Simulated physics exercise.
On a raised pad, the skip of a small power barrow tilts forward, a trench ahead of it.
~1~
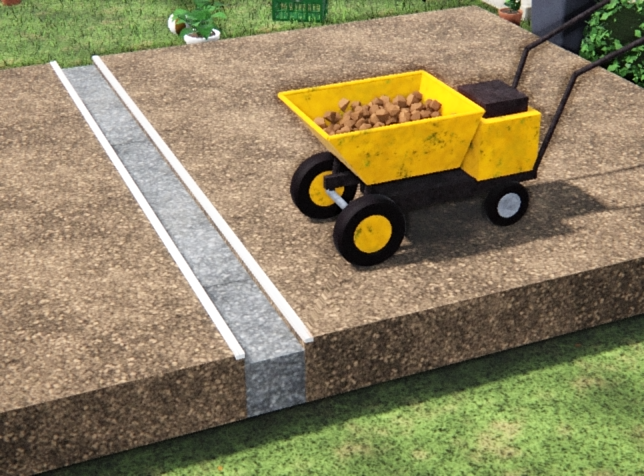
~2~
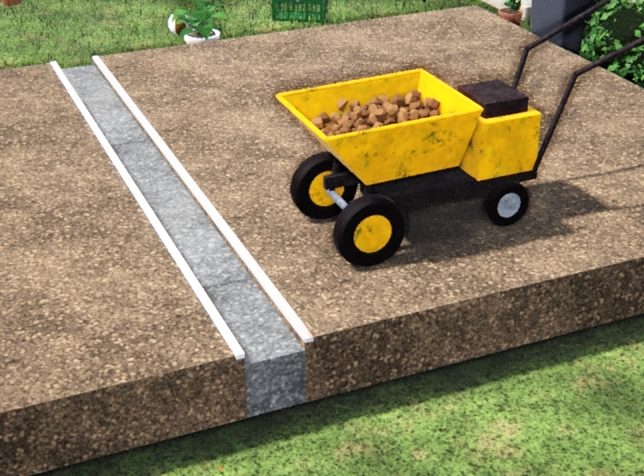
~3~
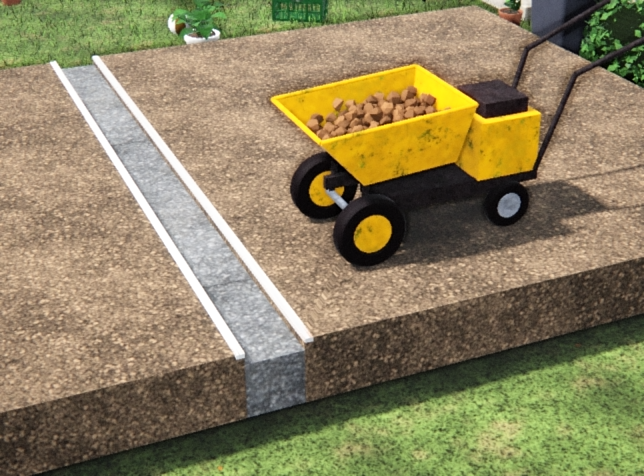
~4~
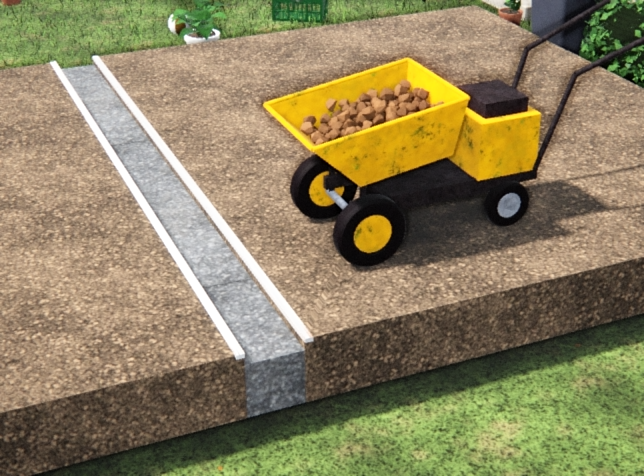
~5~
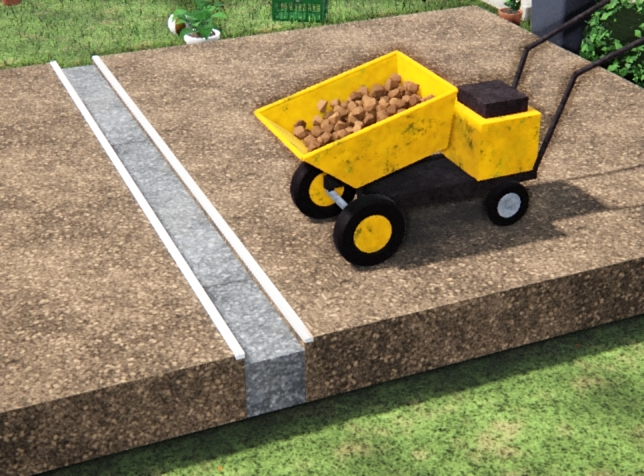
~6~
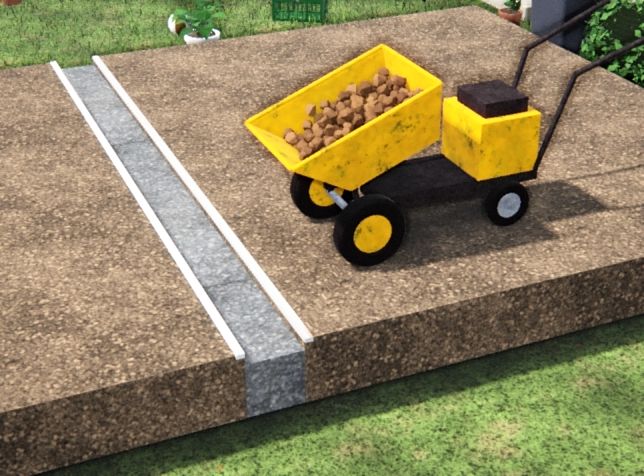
On a raised brown earth pad edged by grass, seen from above at an angle, a grey-floored trench with white rails along its sides runs down the left. To its right stands a yellow power barrow with black wheels and dark handles, its skip loaded with brown clods. The skip tilts forward slowly, then more clearly, its lip lowering toward the left and its rear rising, while the wheels and camera stay still.
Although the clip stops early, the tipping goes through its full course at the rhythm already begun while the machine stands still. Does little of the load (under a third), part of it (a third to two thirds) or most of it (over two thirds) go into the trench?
Part of it goes into the trench.
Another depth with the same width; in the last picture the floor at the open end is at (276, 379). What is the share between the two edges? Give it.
The share would be roughly 90 per cent.
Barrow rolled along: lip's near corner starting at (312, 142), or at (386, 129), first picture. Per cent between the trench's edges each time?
Position 1 near 40 %, position 2 near 40 %.
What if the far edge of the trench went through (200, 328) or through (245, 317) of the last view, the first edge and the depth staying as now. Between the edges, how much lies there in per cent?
The first case gives close to 70 per cent and the second close to 30 per cent.
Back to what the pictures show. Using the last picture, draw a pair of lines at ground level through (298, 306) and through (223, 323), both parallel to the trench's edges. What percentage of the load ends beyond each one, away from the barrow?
Roughly 80 per cent, then roughly 30 per cent.
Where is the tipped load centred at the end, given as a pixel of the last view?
Around (206, 264).
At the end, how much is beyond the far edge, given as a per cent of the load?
My estimate is close to 25 in a hundred.
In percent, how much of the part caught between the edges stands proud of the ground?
45 %.
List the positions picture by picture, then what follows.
In the first picture, lip of the skip at (329, 139), level; top of the load at (391, 122), clay clods; first edge of the trench at (286, 308); far edge at (220, 323), the trench over half as wide as the skip, and shallow for its width.
In the second picture, lip of the skip at (327, 140), tipped barely; top of the load at (390, 122).
In the third picture, lip of the skip at (321, 144), tipped barely; top of the load at (401, 115).
In the fourth picture, lip of the skip at (313, 150), tipped a little; top of the load at (394, 112).
In the fifth picture, lip of the skip at (303, 158), tipped clearly; top of the load at (395, 104).
In the sixth picture, lip of the skip at (292, 170), tipped clearly; top of the load at (392, 101); first edge of the trench at (286, 308); far edge at (220, 323).
Soon, skip tipped steeply; all in the skip.
A while on, skip tipped right over; about two thirds in the skip; about a quarter in or heaped over the trench; a stray few beyond it; a stray few falling.
Towards the end, skip tipped right over; about a quarter in the skip; about half in or heaped over the trench; about a quarter beyond it.
Finally, skip tipped right over; about a quarter in the skip; about half in or heaped over the trench; about a quarter beyond it.
